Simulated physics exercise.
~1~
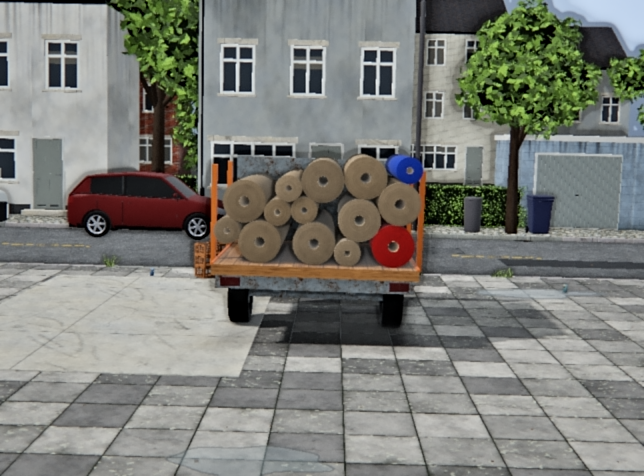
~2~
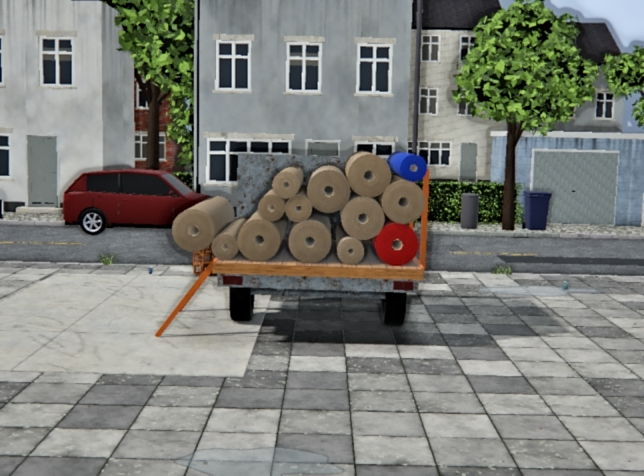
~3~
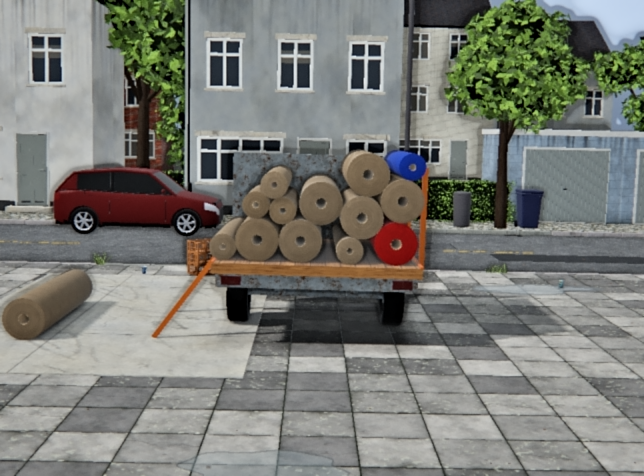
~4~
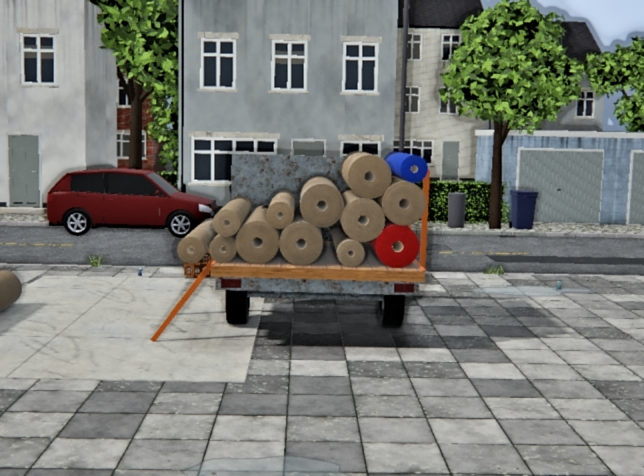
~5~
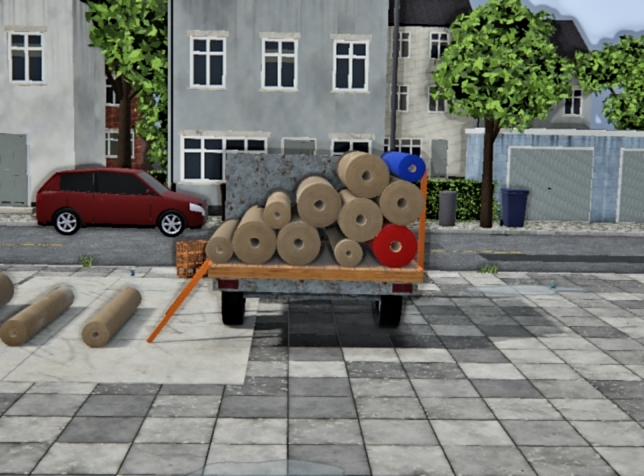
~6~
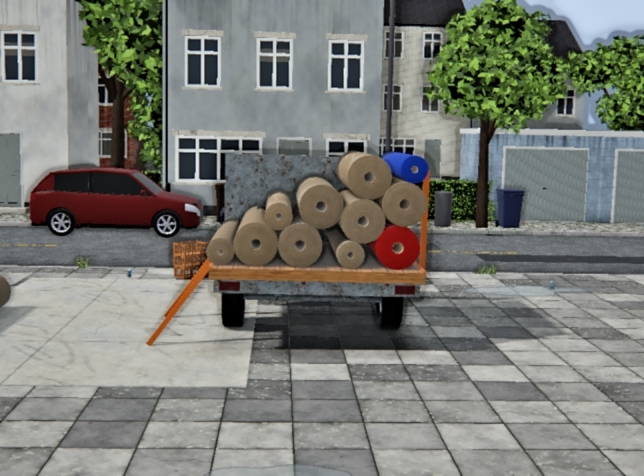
Three tan rolls tumble off the trailer's left side as its posts drop, while the rest stay aboard.
